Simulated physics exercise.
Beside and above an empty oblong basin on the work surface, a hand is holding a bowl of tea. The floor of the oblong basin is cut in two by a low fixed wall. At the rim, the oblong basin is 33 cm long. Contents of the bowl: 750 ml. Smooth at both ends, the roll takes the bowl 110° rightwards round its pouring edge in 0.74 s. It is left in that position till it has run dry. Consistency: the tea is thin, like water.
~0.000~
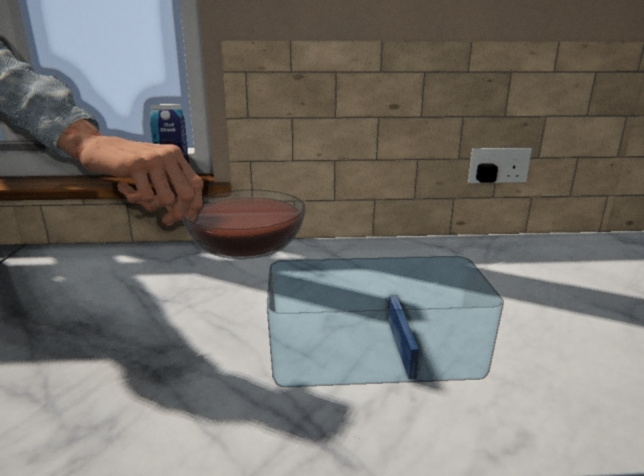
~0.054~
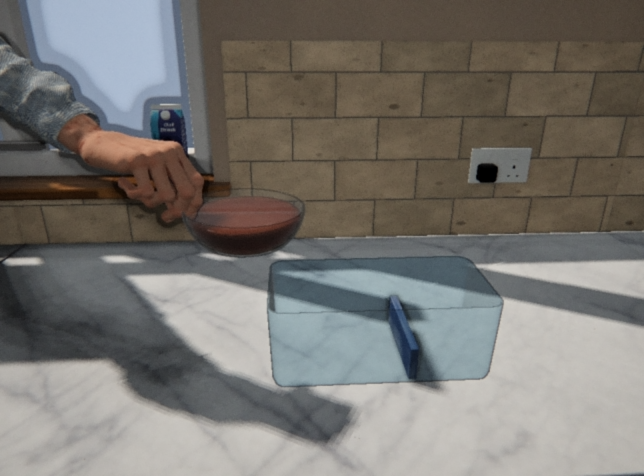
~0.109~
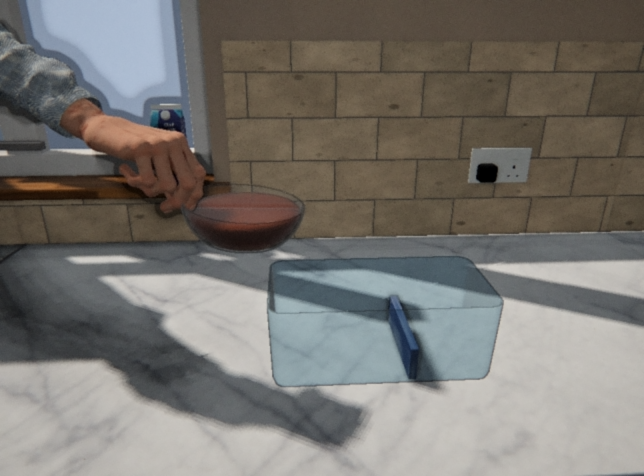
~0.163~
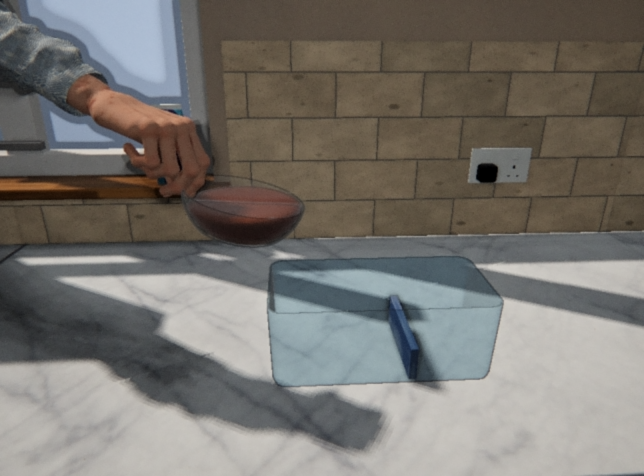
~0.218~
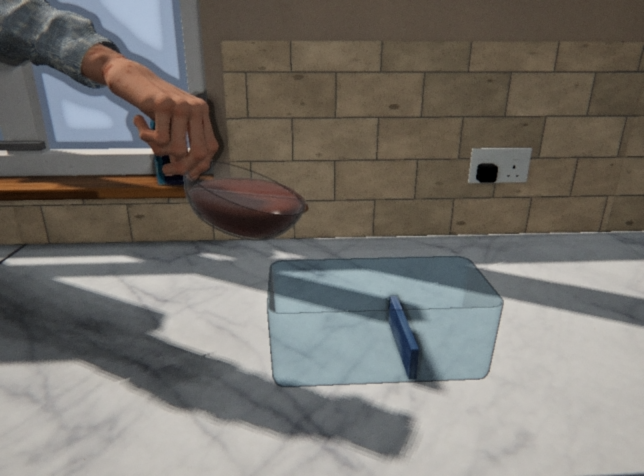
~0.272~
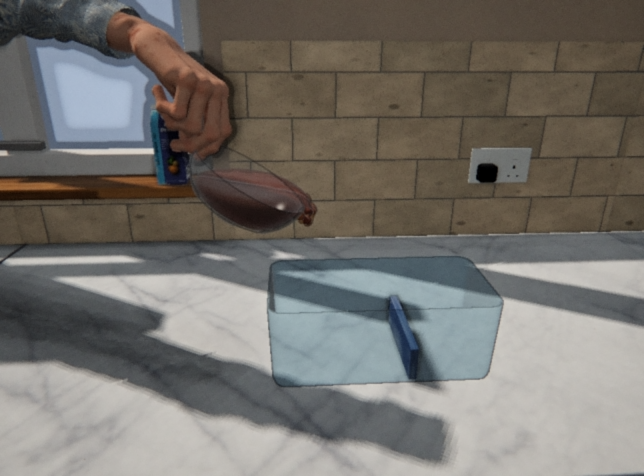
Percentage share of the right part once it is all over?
12 per cent.
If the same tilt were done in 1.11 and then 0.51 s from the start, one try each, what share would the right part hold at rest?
Respectively 5 and 10 %.
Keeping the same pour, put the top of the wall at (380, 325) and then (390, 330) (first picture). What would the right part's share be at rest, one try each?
First 65, then 45 per cent.
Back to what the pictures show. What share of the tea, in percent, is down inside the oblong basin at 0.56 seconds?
Fraction in basin: Approx. 30%.
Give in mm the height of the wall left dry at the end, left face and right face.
I'd say some 34 mm on the left and some 50 mm on the right.
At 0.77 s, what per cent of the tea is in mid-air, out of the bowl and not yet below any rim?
Near 2 in a hundred.
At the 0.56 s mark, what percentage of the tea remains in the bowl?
I'd estimate some 9 % remains.
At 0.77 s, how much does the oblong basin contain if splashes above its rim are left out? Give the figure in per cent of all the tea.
About 98 %.
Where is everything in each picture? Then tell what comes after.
In the first frame, it leans 0°; its right rim is at (304, 208); the tea meets the walls at (188, 214) and (301, 212); the oblong basin's rim runs from (269, 286) to (485, 280); the wall's top is at (403, 321).
In the second frame, it leans 1°; its right rim is at (304, 208); the tea meets the walls at (188, 212) and (301, 211).
In the third frame, it leans 6°; its right rim is at (304, 208); the tea meets the walls at (188, 208) and (302, 208).
In the fourth frame, it leans 13°; its right rim is at (304, 208); the tea meets the walls at (189, 199) and (303, 203).
In the fifth frame, it leans 22°; its right rim is at (303, 208); the tea meets the walls at (190, 188) and (300, 200); 3 per cent is over the edge.
In the sixth frame, it leans 33°; its right rim is at (303, 208); the tea meets the walls at (195, 175) and (290, 193); 9 per cent is over the edge.
Then, 0.56 s in, the tilt is 95° and 9 per cent is still to pour, 31 is left of the wall and 0 right of it.
Then, 0.77 s in, the tilt is 110° and 0 per cent is still to pour, 88 is left of the wall and 11 right of it.
Then, 1.00 s in, the tilt is 110° and 0 per cent is still to pour, 80 is left of the wall and 11 right of it.
Then, 1.24 s in, the tilt is 110° and 0 per cent is still to pour, 81 is left of the wall and 12 right of it.
Finally, 81 per cent lies left of the wall, 12 right of it and 7 outside.
